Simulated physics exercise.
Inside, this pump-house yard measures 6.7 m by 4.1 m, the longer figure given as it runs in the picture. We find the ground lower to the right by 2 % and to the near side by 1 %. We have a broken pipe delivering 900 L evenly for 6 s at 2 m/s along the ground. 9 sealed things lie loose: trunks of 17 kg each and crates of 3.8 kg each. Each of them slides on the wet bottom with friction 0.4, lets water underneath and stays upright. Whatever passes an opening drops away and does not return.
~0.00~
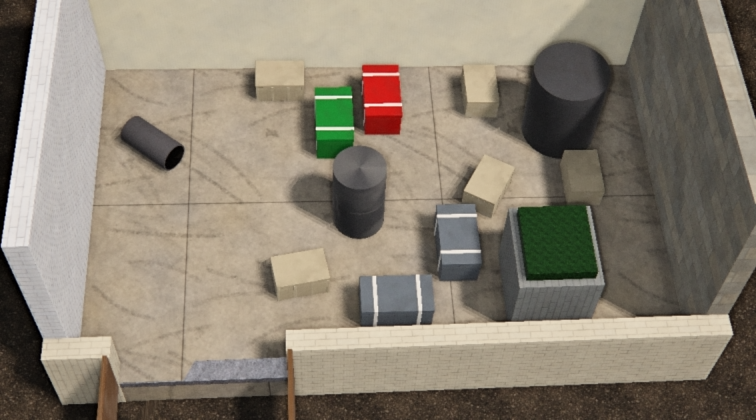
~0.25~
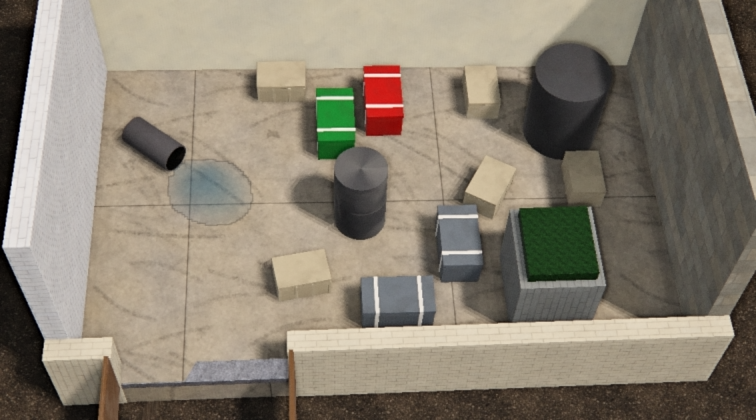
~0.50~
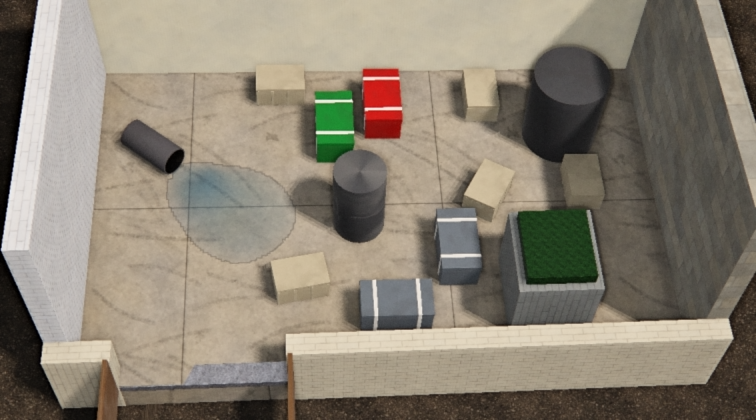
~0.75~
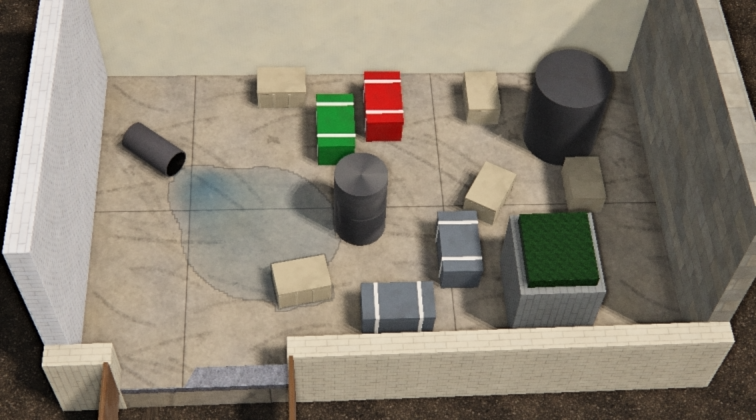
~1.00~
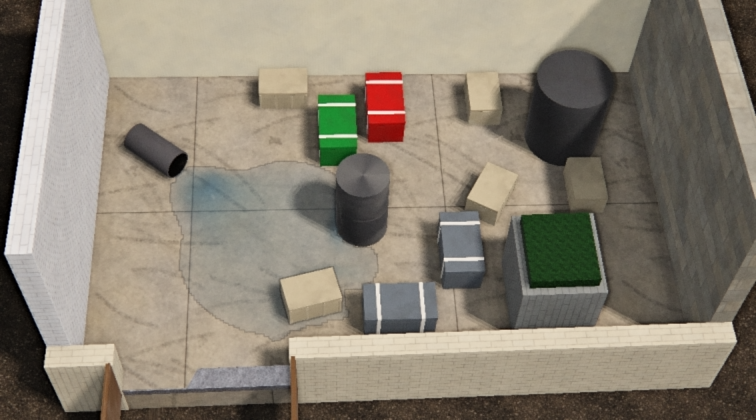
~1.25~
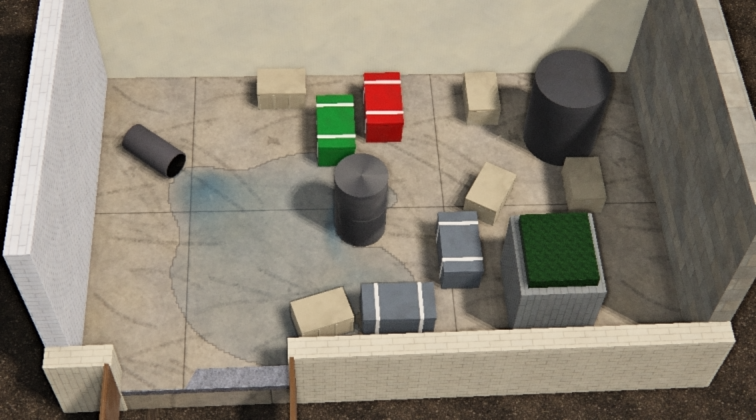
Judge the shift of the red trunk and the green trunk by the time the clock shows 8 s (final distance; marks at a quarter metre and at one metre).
Red trunk: Remains in place; green trunk: Remains in place.
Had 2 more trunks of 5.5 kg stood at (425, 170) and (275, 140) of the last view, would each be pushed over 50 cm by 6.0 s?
Beyond, then within.
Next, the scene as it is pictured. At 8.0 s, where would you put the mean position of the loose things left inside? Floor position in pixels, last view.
Roughly at (450, 176).
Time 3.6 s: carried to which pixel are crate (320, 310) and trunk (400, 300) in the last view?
First near (365, 329), second near (479, 319).
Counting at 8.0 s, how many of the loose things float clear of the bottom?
It comes to 3 of them.
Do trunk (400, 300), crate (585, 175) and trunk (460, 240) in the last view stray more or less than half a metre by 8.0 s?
Going one by one: Beyond it, beyond it, beyond it.
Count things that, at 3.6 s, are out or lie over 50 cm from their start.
That would be 2.
After 1.8 s the red trunk is near (383, 97), 0.0 m from its start, aground; the green trunk is near (335, 120), 0.0 m from its start, aground; 0 of 9 are out; 1 afloat.
After 3.6 s the red trunk is near (383, 97), 0.0 m from its start, aground; the green trunk is near (335, 120), 0.0 m from its start, aground; 0 of 9 are out; 2 afloat.
After 5.6 s the red trunk is near (383, 97), 0.0 m from its start, aground; the green trunk is near (335, 120), 0.0 m from its start, aground; 0 of 9 are out; 5 afloat.
After 8.0 s the red trunk is near (383, 97), 0.0 m from its start, aground; the green trunk is near (335, 120), 0.0 m from its start, aground; 0 of 9 are out; 3 afloat.
